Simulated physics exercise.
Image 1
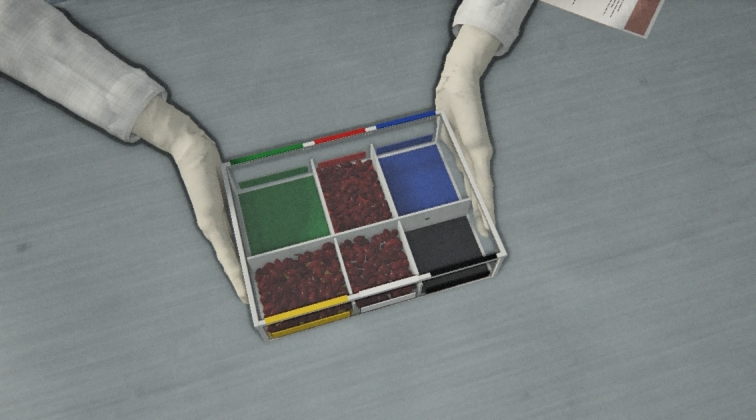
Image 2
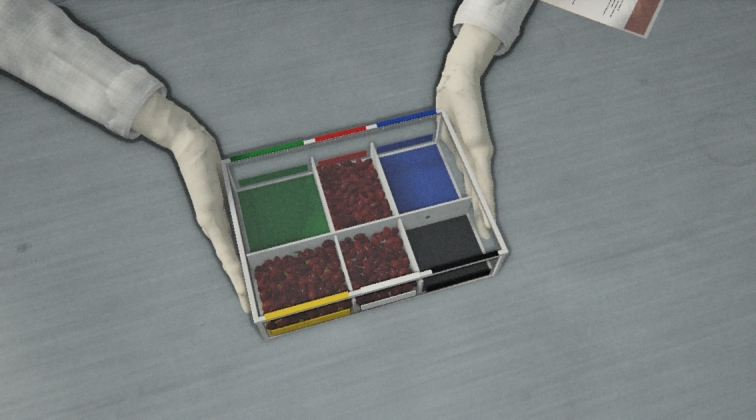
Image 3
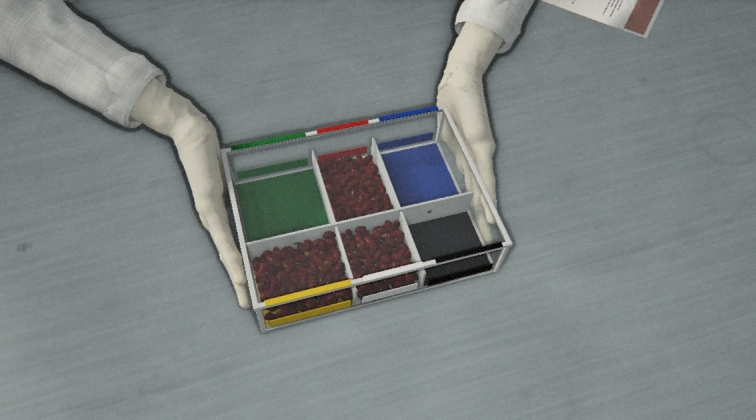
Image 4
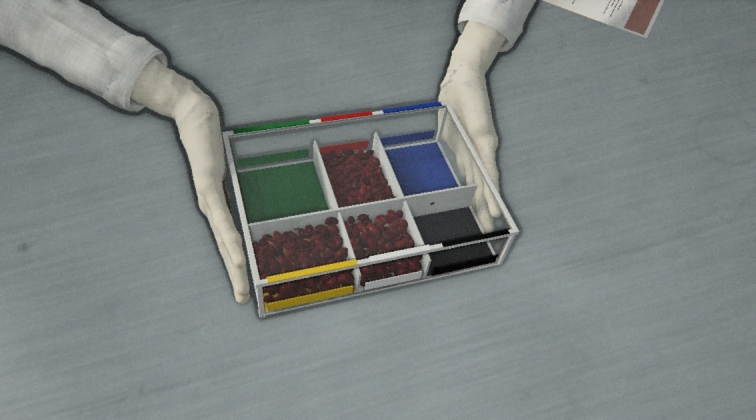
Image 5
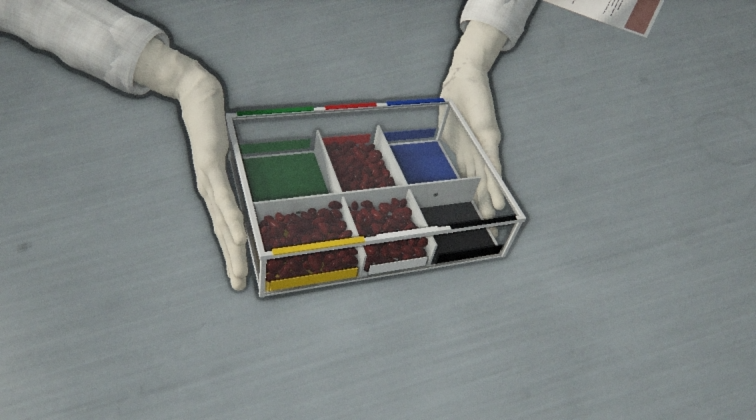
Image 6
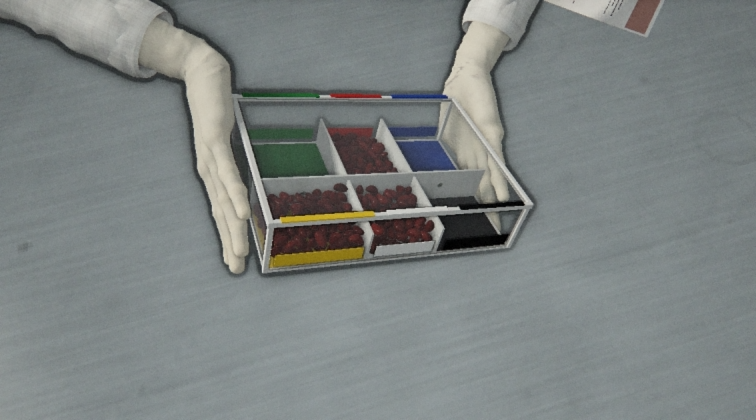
In the video, two gloved hands hold a clear, divided box with coloured sections above a grey surface and gradually tilt it, while the dark red beans stay in the red, yellow and white compartments.
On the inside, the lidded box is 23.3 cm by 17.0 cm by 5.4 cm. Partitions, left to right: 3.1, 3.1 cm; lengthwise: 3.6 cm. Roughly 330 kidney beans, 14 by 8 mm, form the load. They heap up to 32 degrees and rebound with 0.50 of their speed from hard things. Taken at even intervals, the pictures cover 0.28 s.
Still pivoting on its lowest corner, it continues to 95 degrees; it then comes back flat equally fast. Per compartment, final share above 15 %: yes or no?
Red yes; blue yes; green no; yellow no; white no; black no.
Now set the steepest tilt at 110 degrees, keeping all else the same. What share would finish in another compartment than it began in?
Roughly 70 percent would.
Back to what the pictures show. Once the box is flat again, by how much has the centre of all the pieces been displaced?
9.5 cm.
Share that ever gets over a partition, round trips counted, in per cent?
About 65 %.
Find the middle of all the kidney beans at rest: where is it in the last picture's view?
After settling, the middle sits near (400, 178).
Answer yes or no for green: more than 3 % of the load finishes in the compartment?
Green: It does not.
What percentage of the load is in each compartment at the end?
Final shares in percent: Red 20, blue 55, green 0, yellow 10, white 10, black 5.
Then, 0.75 s after the last picture, tilt 93 degrees; red 25 %, blue 25 %, green 5 %, yellow 20 %, white 20 %, black 5 %.
Then, 1.25 s after the last picture, tilt 40 degrees; red 20 %, blue 55 %, yellow 10 %, white 10 %, black 5 %.
Then, 1.81 s after the last picture, tilt 0 degrees; red 20 %, blue 55 %, yellow 10 %, white 10 %, black 5 %.
In the end, red 20 %, blue 55 %, green 0 %, yellow 10 %, white 10 %, black 5 %.
